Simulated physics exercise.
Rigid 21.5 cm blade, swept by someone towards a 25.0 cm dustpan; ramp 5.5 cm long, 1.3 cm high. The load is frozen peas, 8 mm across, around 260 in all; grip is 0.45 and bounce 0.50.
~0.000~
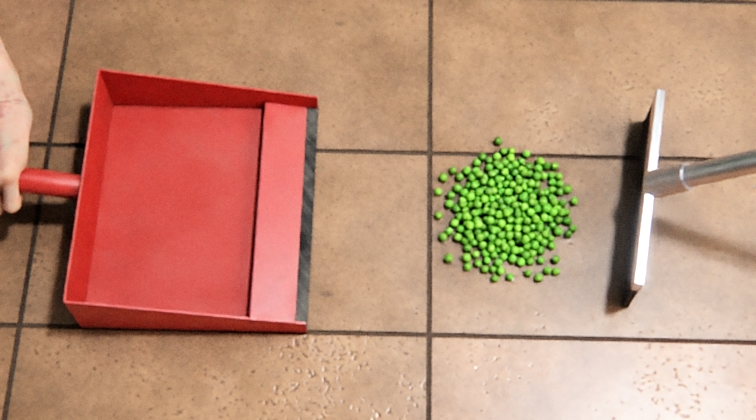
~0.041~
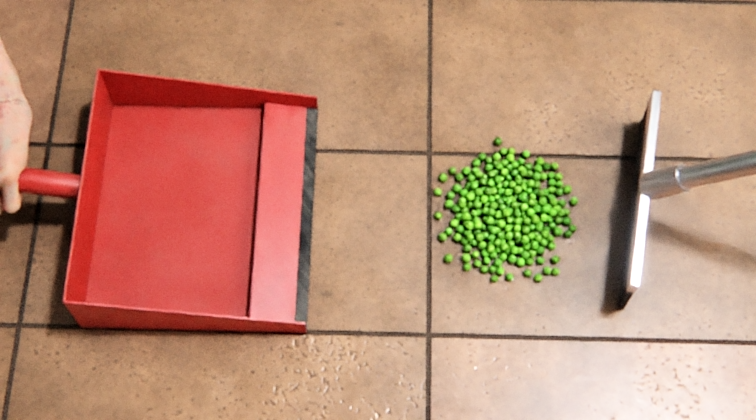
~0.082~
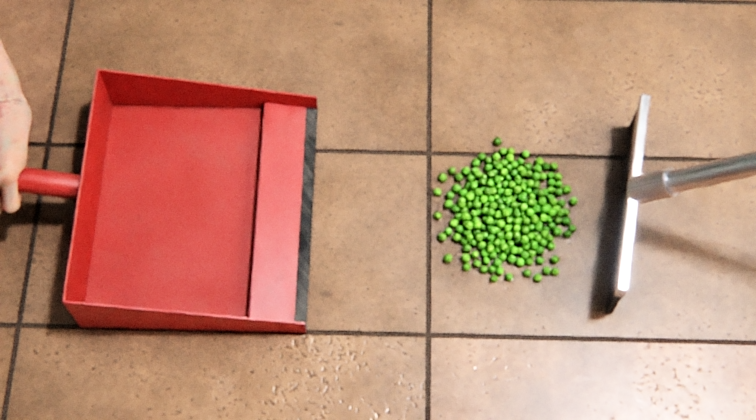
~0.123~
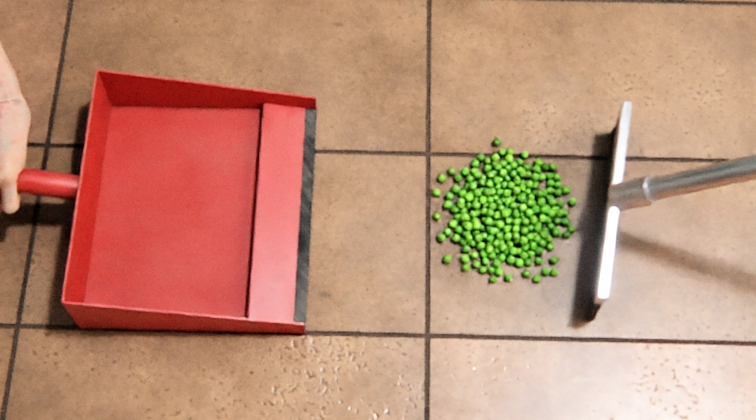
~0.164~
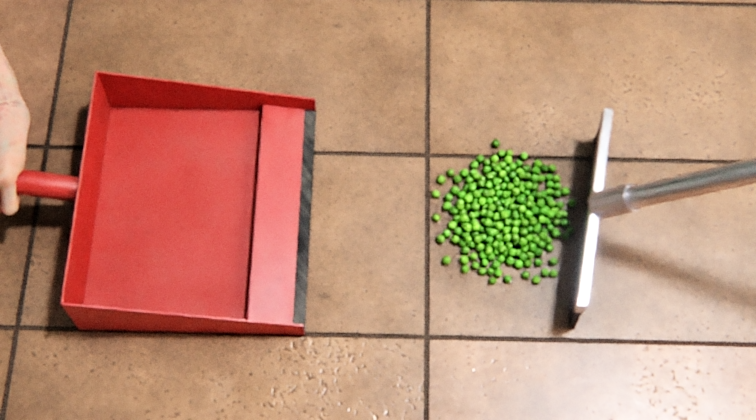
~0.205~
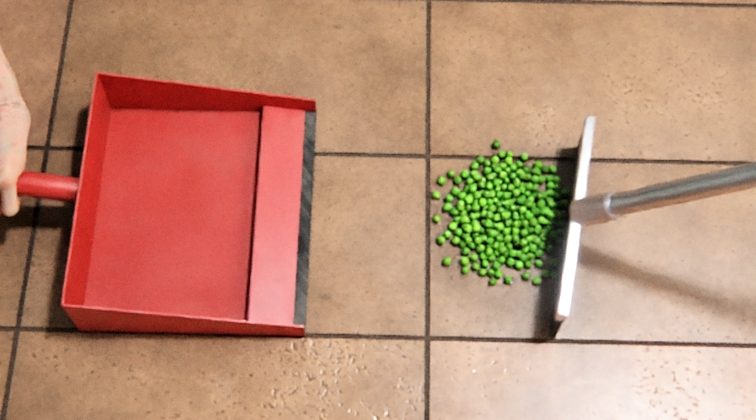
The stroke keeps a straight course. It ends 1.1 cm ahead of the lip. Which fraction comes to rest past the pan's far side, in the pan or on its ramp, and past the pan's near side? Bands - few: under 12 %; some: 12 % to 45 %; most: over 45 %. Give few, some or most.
Far side: Few, pan: Few, near side: Few.
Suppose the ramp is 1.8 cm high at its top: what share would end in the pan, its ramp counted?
Estimate with the new ramp: Some 5 in a hundred.
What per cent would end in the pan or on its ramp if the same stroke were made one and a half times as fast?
About 20 per cent.
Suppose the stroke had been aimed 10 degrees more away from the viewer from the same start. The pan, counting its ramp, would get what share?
20 %.
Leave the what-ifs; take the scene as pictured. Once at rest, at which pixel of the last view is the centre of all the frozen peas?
(337, 211).
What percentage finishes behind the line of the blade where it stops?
Close to 35 percent.
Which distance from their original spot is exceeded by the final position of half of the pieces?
Median shift: Approx. 16 cm.
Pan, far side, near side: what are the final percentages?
Far side 5; pan 5; near side 5.
After 0.45 s, middle of the blade 15 cm from the lip; 0 % over the lip, far side 0 %, near side 0 %.
Then, at 0.62 s, middle of the blade 7 cm from the lip; 0 % over the lip, far side 5 %, near side 5 %.
Then, at 0.91 s, middle of the blade 3 cm from the lip; 5 % over the lip, far side 5 %, near side 5 %.
By 1.4 s all is still; far side 5 %, pan 5 %, near side 5 %, in front of the lip or behind the blade 85 %.
